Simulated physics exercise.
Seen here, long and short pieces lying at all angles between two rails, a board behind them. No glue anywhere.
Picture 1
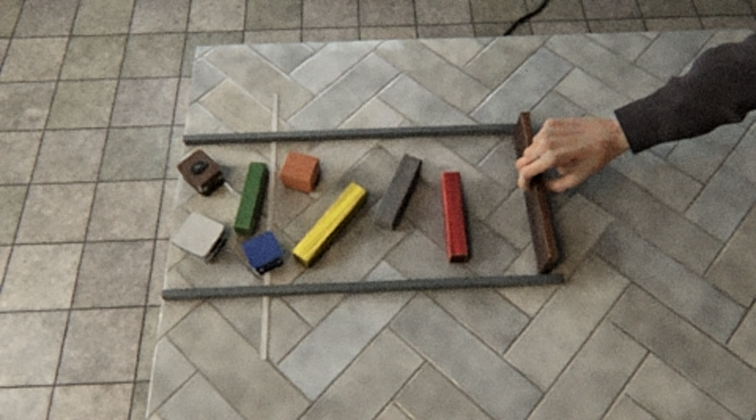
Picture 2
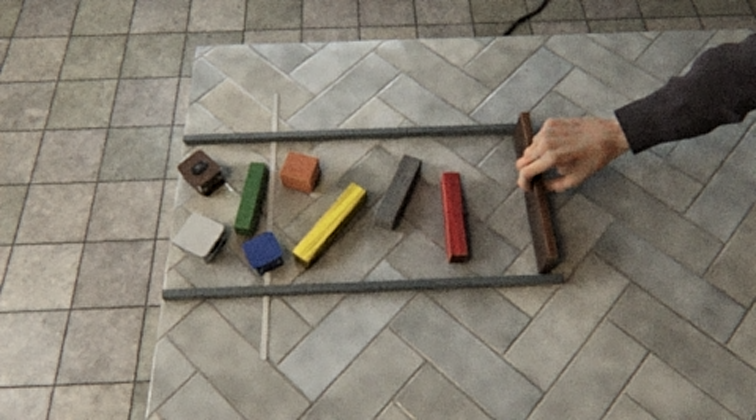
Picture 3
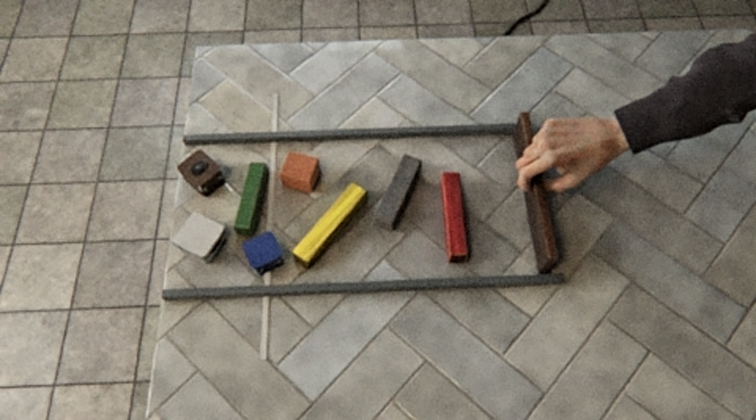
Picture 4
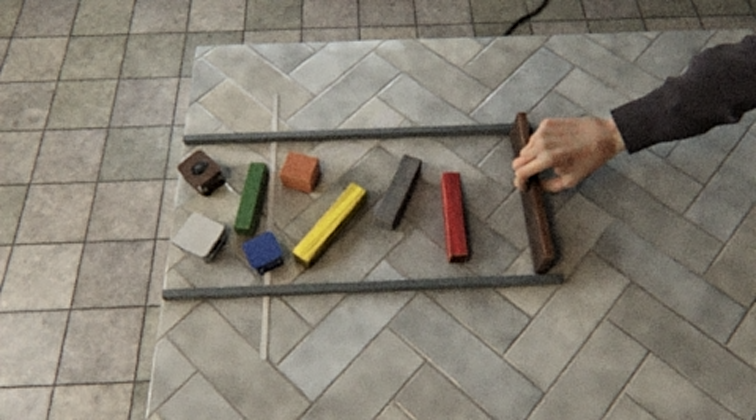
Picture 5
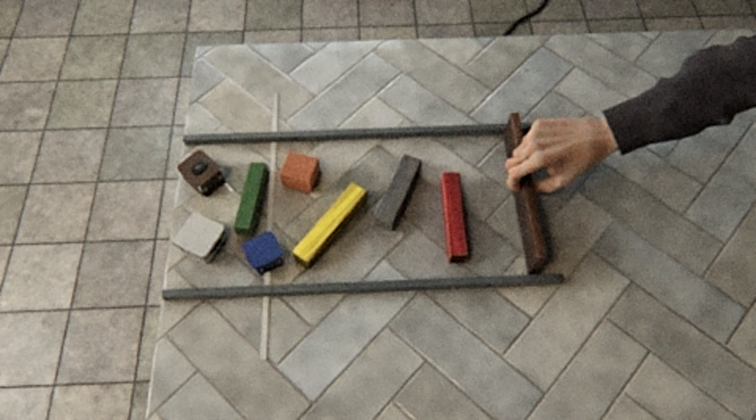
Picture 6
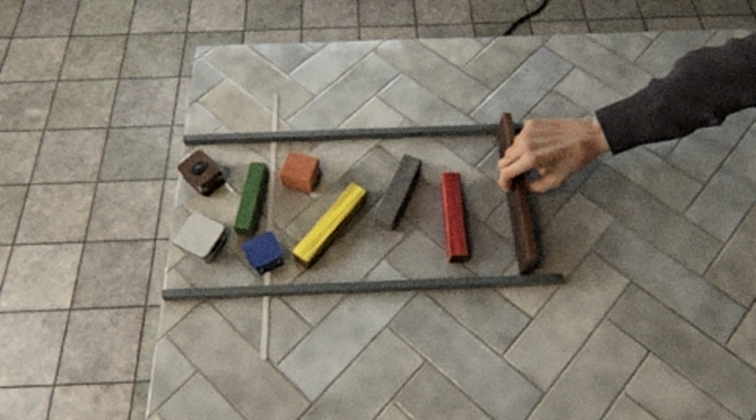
A hand slides a dark board slightly left between two rails toward scattered colored pieces.
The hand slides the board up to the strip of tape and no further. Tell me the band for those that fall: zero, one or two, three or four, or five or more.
Outcome: The number that fall off is one or two.
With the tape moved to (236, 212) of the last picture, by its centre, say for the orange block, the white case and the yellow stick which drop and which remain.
The orange block does not fall; the white case drops off; the yellow stick remains up.
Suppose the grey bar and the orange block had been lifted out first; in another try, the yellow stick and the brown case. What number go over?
It would be 0 and 0.
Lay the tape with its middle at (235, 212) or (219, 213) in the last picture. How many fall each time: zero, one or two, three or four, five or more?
The falls would be 3 or 4; five or more.
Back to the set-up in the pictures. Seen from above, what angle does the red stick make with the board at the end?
Roughly 0° out of line.
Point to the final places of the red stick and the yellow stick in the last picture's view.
First (260, 224), then (222, 237).
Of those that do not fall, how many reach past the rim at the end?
1 of them.
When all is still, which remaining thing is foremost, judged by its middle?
Foremost is the white case.
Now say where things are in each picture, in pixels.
In the first frame, brown case (202, 174); white case (201, 239); green bar (252, 198); board (534, 190); tape (270, 211).
In the second frame, white case (201, 239); red stick (454, 217).
In the third frame, green bar (252, 198); grey bar (398, 192).
In the fourth frame, brown case (202, 174); yellow stick (331, 225).
In the fifth frame, white case (201, 239); board (523, 191).
In the sixth frame, brown case (202, 174); white case (201, 239); green bar (252, 198); board (515, 191); tape (270, 211).
Soon after, none off yet; brown case at rest near (202, 174); white case at rest near (201, 239); green bar at rest near (252, 198).
In the end, the number that fall off is one or two; gone, brown case.
